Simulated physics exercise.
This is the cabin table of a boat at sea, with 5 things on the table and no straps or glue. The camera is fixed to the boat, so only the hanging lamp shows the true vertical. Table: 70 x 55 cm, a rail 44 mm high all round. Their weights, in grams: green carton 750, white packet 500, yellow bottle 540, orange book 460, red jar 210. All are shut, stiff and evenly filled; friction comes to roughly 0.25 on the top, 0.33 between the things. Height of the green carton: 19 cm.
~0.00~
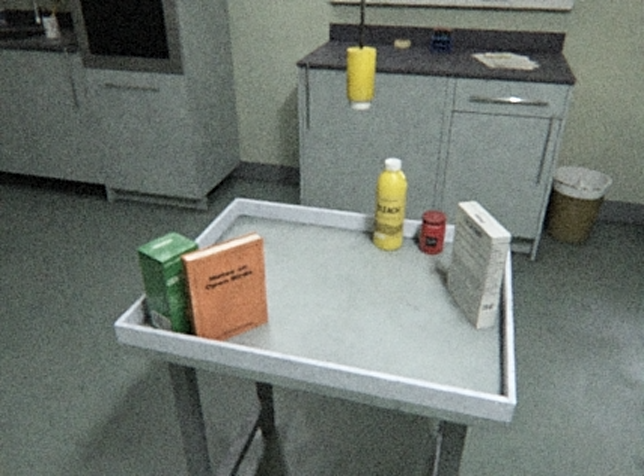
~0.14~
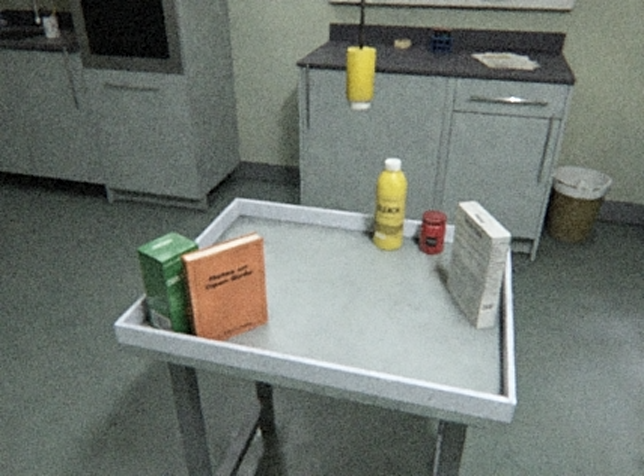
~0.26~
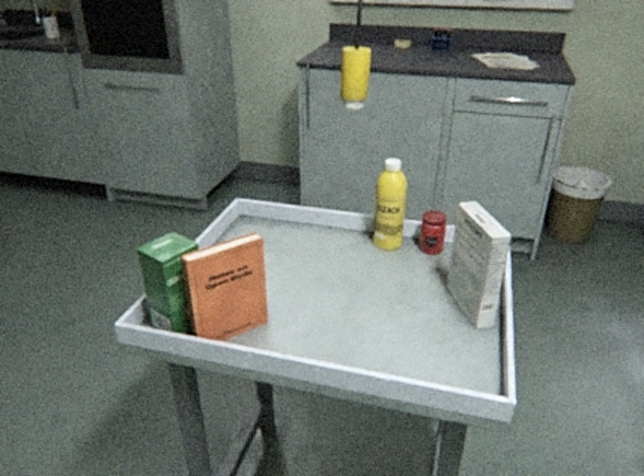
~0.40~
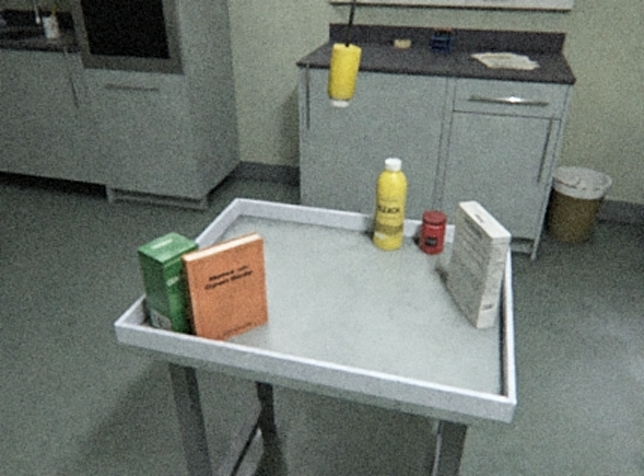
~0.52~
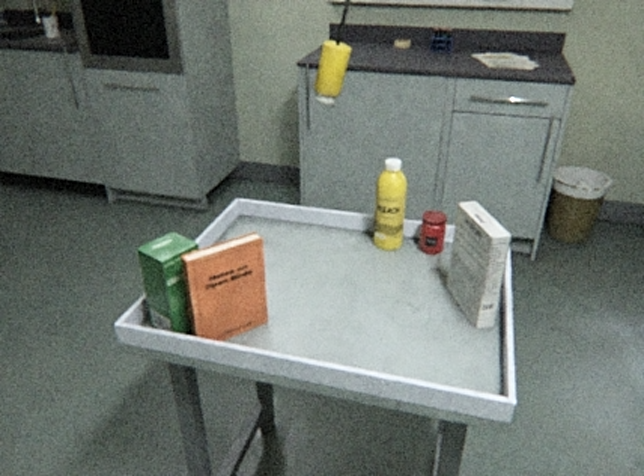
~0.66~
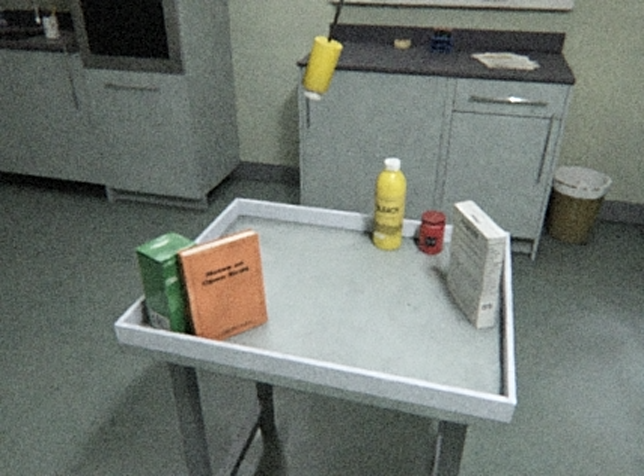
A pale tray table holding a green carton, orange book, yellow bottle, red jar and white packet stayed put while the yellow lamp hanging behind it swung steadily left, and the book shifted very slightly.
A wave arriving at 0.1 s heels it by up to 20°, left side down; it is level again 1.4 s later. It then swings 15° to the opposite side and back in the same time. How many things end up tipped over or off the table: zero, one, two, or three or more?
The count is three or more.
After 0.96 s, boat heeled 18°, left side down; white packet tipped 70° from how it sat near (416, 291); green carton tipped 9° from how it sat near (157, 277); orange book tipped 24° from how it sat.
After 1.16 s, boat heeled 10°, left side down; white packet on its side near (353, 304); green carton tipped 57° from how it sat near (143, 278); orange book tipped 57° from how it sat.
After 2.16 s, boat heeled 15°, right side down; white packet on its side near (338, 302); green carton tipped 66° from how it sat near (156, 288); orange book tipped 63° from how it sat.
After 2.46 s, boat heeled 10°, right side down; white packet on its side near (403, 310); green carton on its side near (189, 302); orange book on its side.
At rest (3.4 s), tipped over on the table, green carton, white packet and orange book; not toppled but over 5 cm from the start, yellow bottle and red jar. In the last view, green carton near (213, 315), white packet near (440, 314).
